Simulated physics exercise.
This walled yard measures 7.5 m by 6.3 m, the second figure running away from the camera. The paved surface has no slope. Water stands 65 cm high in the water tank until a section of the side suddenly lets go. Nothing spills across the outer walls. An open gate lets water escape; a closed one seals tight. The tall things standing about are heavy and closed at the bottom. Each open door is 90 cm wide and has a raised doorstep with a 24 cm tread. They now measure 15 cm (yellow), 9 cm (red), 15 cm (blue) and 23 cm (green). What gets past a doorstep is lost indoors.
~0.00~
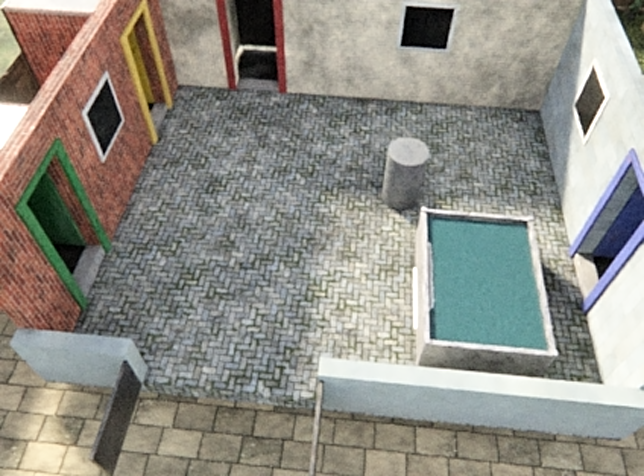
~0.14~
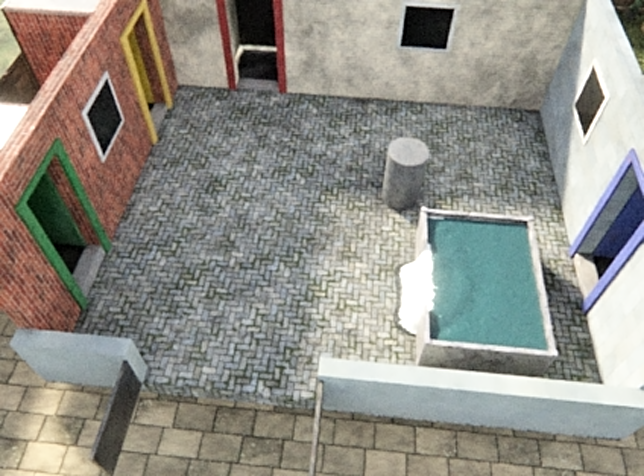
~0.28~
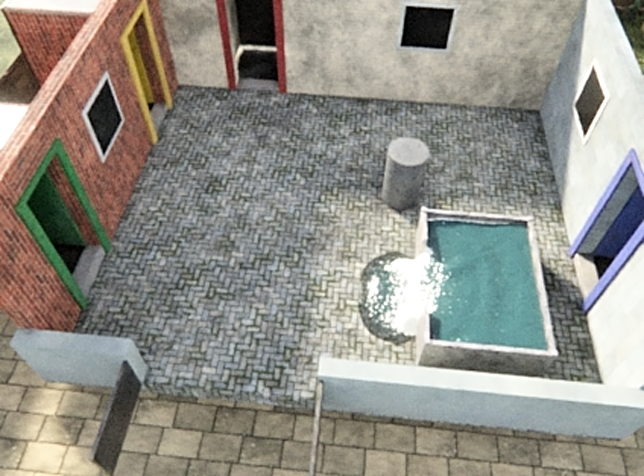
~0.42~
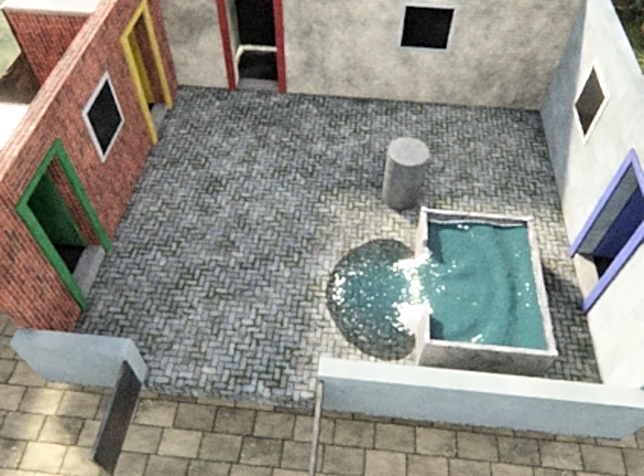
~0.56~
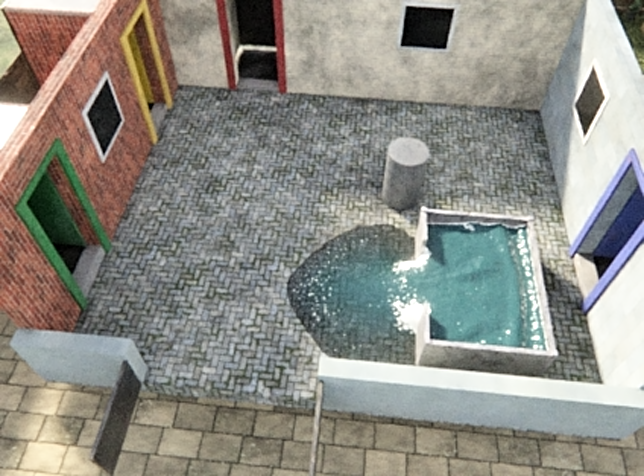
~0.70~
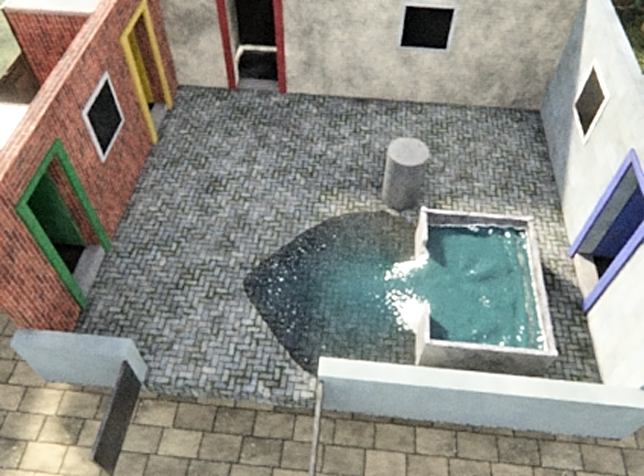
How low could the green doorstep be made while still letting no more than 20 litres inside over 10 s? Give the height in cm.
Some 13.5 cm above the ground.
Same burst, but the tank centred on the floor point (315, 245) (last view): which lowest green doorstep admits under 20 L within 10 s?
Then roughly 21 cm.
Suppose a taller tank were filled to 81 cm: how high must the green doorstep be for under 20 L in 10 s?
About 18 cm.
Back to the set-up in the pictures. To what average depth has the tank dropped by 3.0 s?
About 26 cm.
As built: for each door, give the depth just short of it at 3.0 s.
Depths in cm: Yellow 9, red 0, blue 0, green 18.
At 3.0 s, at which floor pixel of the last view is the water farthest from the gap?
At about (170, 106).
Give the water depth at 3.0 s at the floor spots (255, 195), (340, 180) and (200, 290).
About 2, 1 and 3 cm.
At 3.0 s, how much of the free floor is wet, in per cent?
About 55 per cent.
After 1.4 s water covers 30 % of the floor, deepest (34 cm) near (410, 302); it has not reached the green door.
After 3.0 s water covers 55 % of the floor, deepest (22 cm) near (100, 362); 18 cm at the green door, 0 litres in over its 23 cm doorstep.
After 10.0 s water covers 80 % of the floor, deepest (8 cm) near (177, 89); 5 cm at the green door, 0 litres in over its 23 cm doorstep.
At the green door as built, the water arrived by 1.5 s and peaked near 19 cm at 2.2 s.
Run again over the same 10 s with other heights there, 45 litres in over 11 cm, 12 litres over 15 cm. The limit of 20 litres is kept from about 13.5 cm up.
